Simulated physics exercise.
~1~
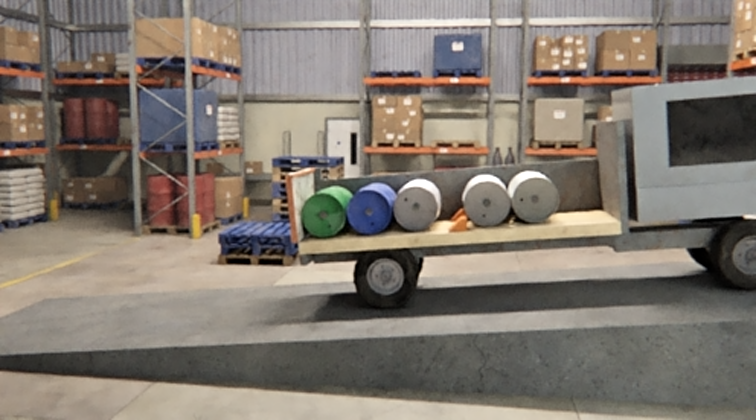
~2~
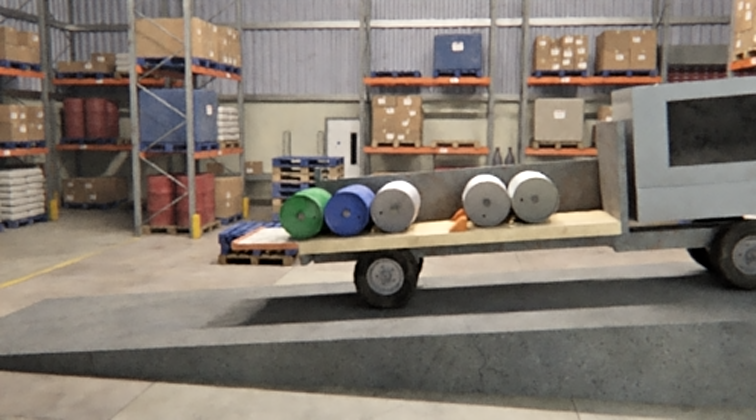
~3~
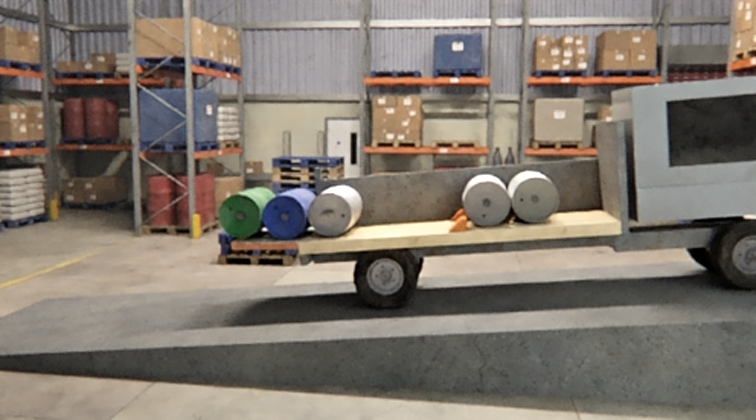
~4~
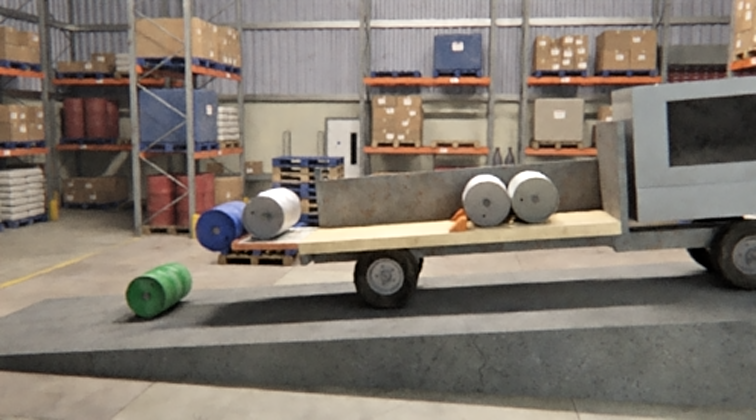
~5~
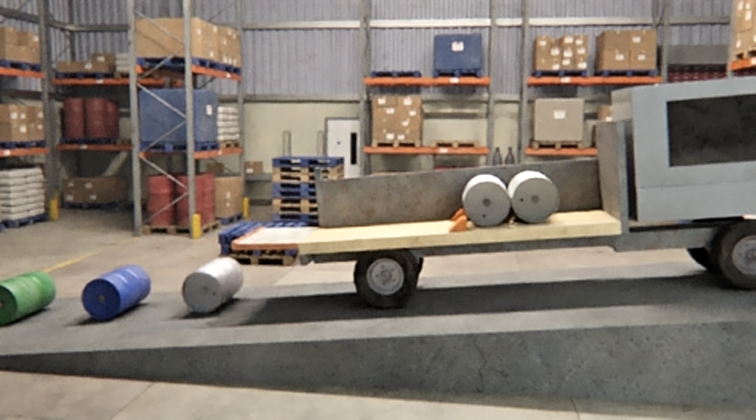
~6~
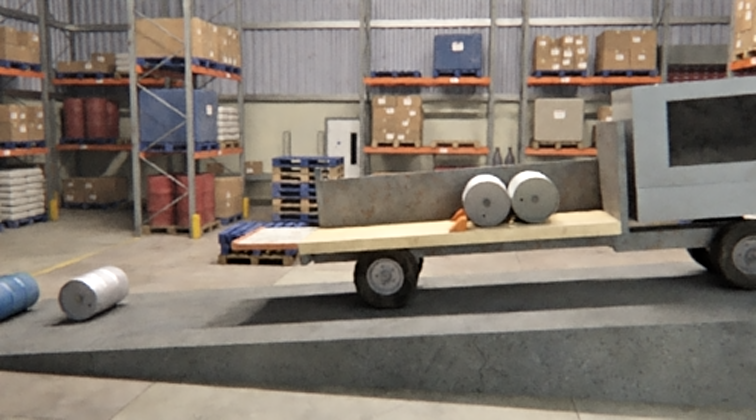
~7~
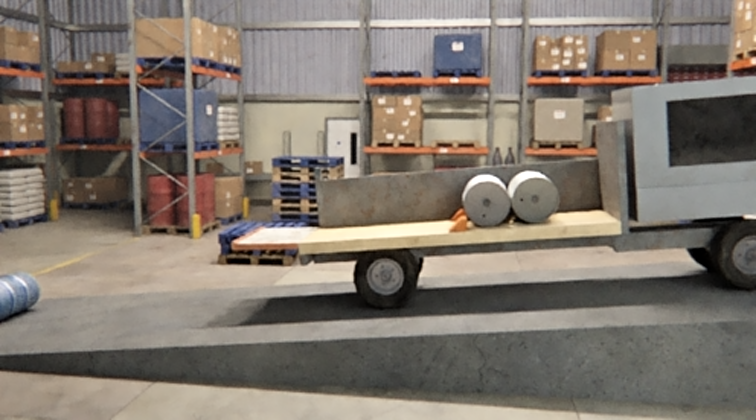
Green, blue and grey drums rolling left off a pick-up's lowered tailgate and away, while two grey drums stay behind an orange chock.
